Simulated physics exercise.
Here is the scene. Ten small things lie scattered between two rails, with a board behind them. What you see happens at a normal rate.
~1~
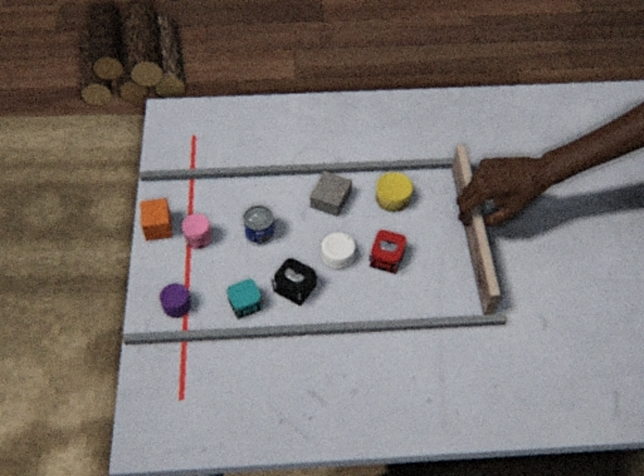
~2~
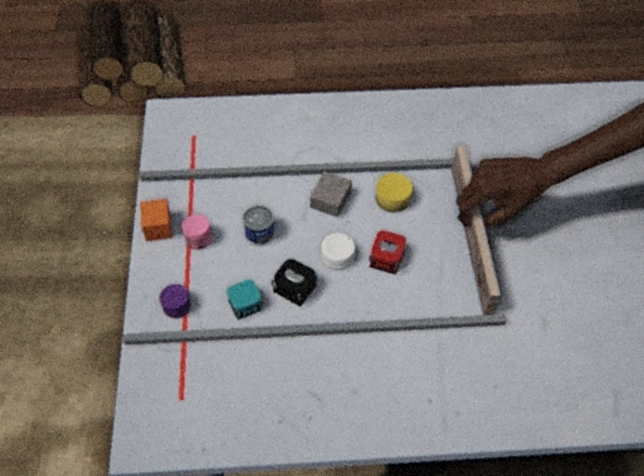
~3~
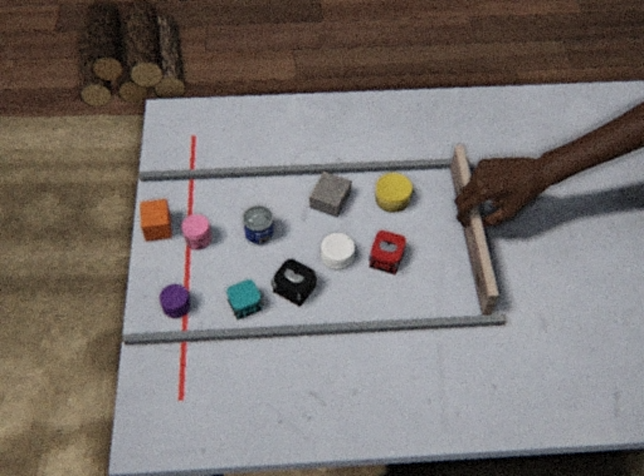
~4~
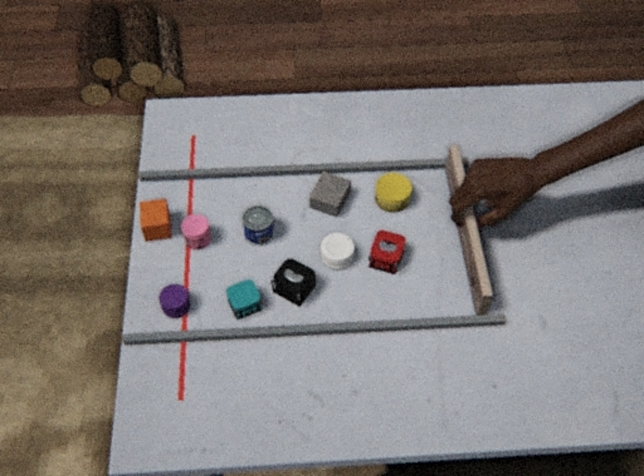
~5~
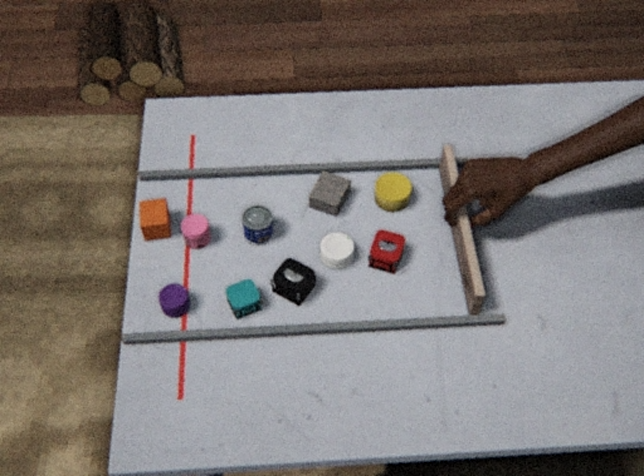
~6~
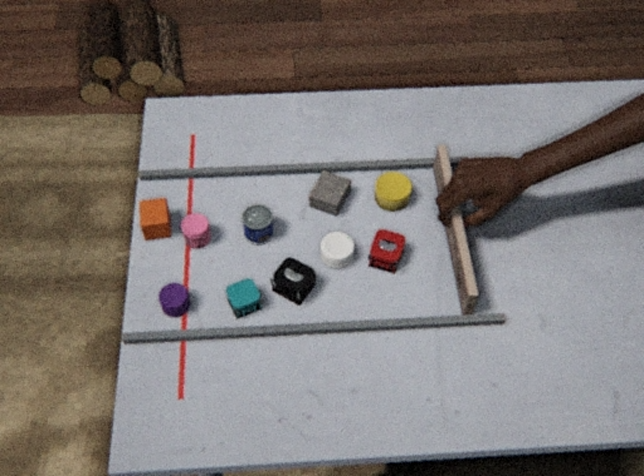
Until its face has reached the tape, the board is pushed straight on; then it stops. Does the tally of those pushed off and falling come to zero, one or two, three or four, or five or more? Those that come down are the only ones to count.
The way I see it, one or two of them end up off the end.
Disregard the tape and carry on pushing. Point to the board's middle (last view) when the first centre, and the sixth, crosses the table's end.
It sits around (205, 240) and after that around (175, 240).
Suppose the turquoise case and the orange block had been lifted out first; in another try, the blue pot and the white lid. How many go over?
Falls come to 0 the first time and 1 the other time.
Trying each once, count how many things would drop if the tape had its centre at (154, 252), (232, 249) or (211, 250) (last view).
Tallies in the order asked: 6, 0, 0.
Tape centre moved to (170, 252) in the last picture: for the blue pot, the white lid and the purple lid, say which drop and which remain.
The blue pot survives; the white lid goes over; the purple lid is lost.
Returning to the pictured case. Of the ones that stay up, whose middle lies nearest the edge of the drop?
That would be the grey block, which ends nearest.
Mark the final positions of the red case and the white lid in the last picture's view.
The red case ends up near (171, 264), and the white lid near (140, 262).
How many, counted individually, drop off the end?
2 in total.
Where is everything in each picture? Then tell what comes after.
In the first picture, orange block (156, 220); purple lid (176, 301); pink tub (197, 232); board (474, 226); tape (189, 251).
In the second picture, purple lid (176, 301); yellow tub (394, 193).
In the third picture, pink tub (197, 232); grey block (331, 195).
In the fourth picture, orange block (156, 220); turquoise case (244, 300).
In the fifth picture, purple lid (175, 301); black case (294, 282).
In the sixth picture, orange block (156, 219); purple lid (175, 300); pink tub (196, 231); board (453, 226); tape (188, 251).
Soon after, none off yet; orange block at rest near (156, 219); purple lid at rest near (175, 300); pink tub at rest near (196, 231).
After that, none off yet; orange block moving near (148, 221); purple lid displaced about its own width near (148, 302); pink tub displaced a little near (183, 231).
In the end, the number that fall off is one or two; gone, purple lid and orange block.
